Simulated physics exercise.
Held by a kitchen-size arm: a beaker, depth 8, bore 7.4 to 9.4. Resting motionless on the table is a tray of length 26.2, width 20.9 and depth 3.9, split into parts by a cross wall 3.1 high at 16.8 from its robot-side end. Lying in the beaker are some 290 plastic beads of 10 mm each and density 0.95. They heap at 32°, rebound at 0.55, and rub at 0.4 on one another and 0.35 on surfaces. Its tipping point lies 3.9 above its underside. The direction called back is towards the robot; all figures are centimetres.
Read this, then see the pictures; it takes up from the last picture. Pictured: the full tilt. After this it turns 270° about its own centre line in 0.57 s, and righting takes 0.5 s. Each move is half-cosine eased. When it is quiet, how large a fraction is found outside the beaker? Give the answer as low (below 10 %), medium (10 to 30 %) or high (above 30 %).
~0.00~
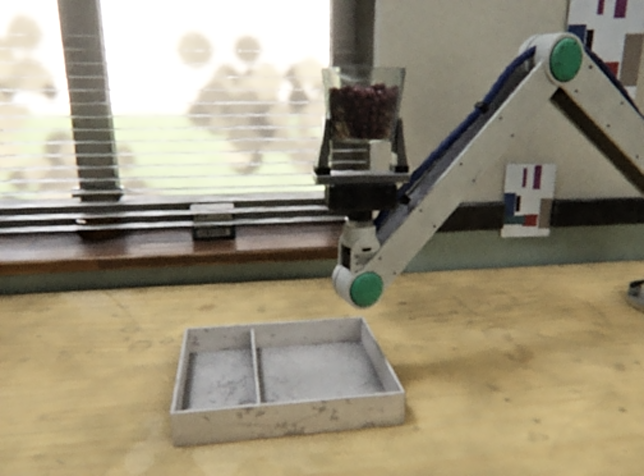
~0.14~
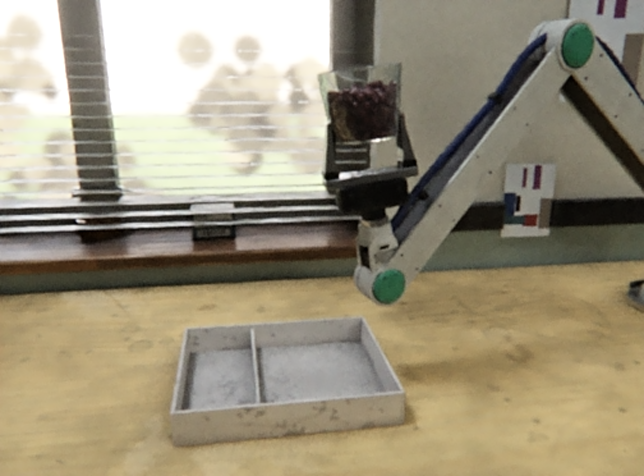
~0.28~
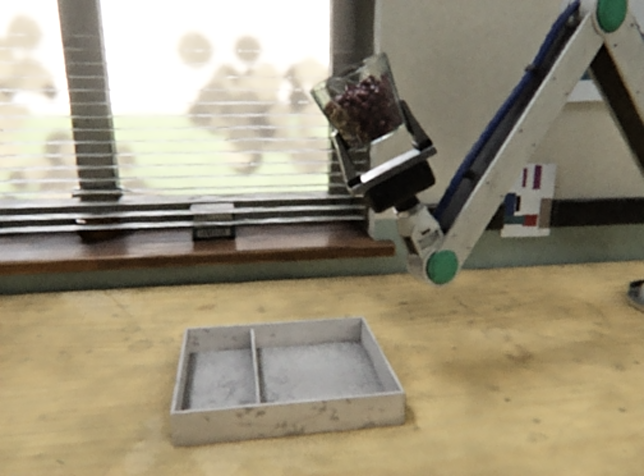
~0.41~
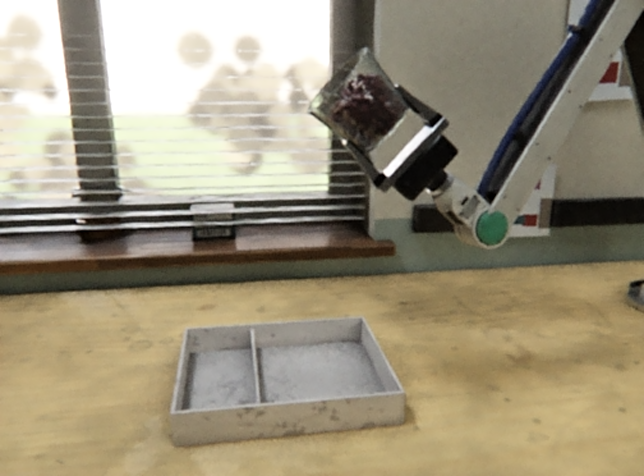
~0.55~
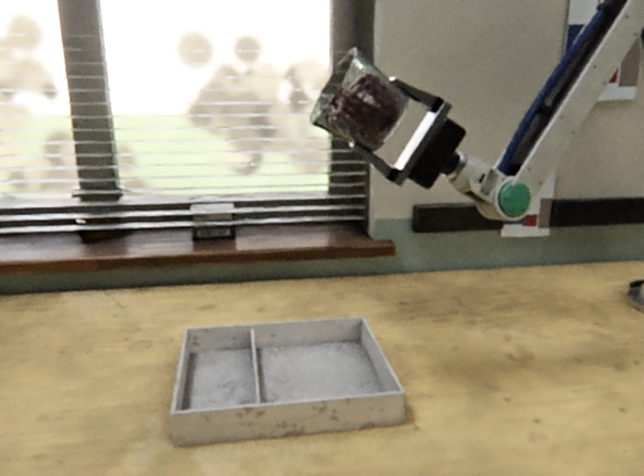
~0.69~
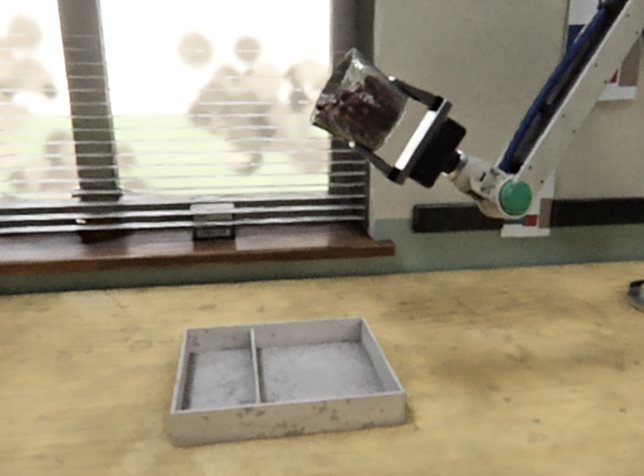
Low, below 10 %.
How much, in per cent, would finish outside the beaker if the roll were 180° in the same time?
I'd expect some 5 per cent.
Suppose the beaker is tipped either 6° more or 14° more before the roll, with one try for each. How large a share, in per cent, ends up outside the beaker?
5 % and 25 %.
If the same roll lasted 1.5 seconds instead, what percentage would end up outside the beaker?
You'd be looking at some 5 per cent.
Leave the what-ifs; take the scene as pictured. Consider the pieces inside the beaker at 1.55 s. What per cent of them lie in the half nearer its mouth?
35 %, roughly.
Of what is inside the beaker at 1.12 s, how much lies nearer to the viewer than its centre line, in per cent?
Roughly 55 per cent.
After 1.12 s, tipped 59°, highest piece 40 above the table; 286 in the beaker, 1 in the robot-side part, 2 in flight or on a rim.
After 1.55 s, tipped 23°, highest piece 39 above the table; 279 in the beaker, 5 in the robot-side part, 1 in the far-side part, 4 in flight or on a rim.
After 1.96 s, upright, highest piece 40 above the table; 279 in the beaker, 5 in the robot-side part, 4 in the far-side part, 1 on the table or floor.
After 2.66 s, upright, highest piece 40 above the table; 279 in the beaker, 5 in the robot-side part, 4 in the far-side part, 1 on the table or floor.
In the end, 279 in the beaker, 5 in the robot-side part, 4 in the far-side part, 1 on the table or floor. That is 3 % outside the beaker.
